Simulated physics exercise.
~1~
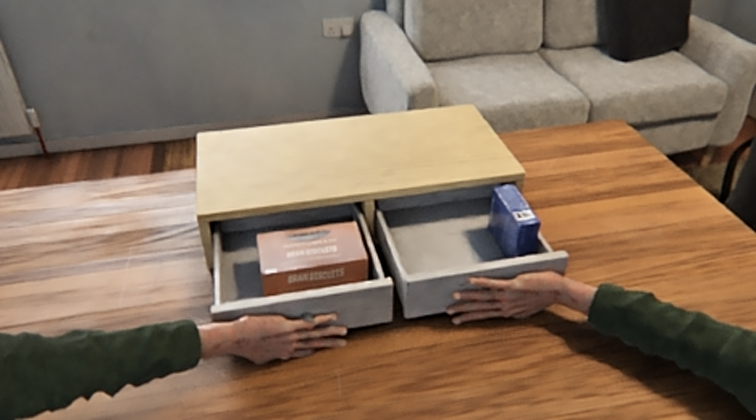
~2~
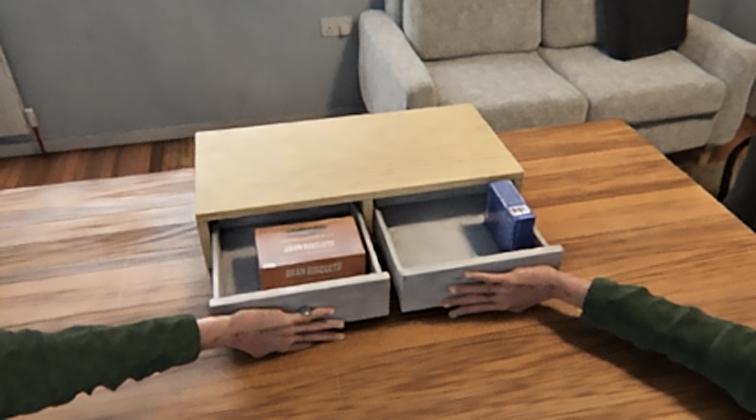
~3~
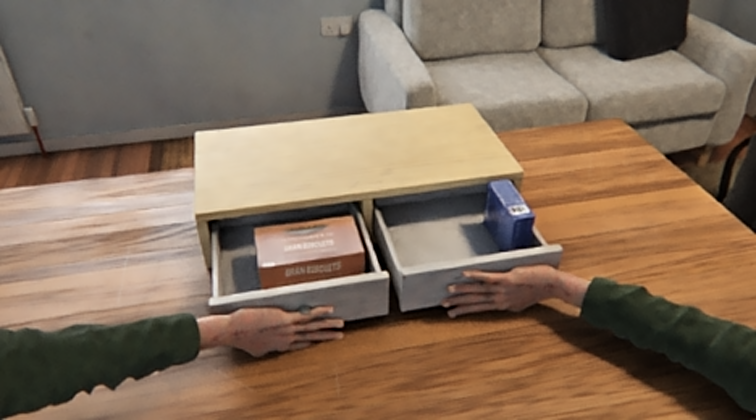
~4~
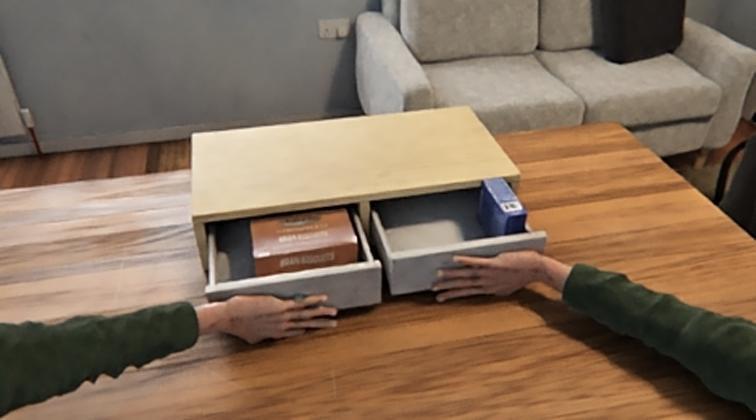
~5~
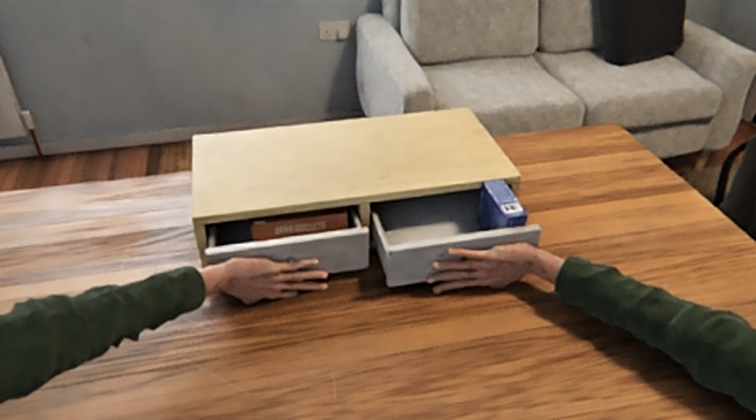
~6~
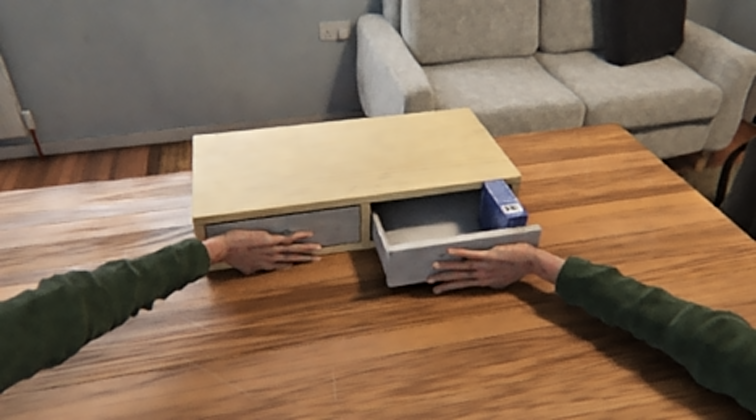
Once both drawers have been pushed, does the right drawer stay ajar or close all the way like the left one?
The right drawer stays ajar with the blue packet still showing inside. The left drawer shuts flush with the cabinet.
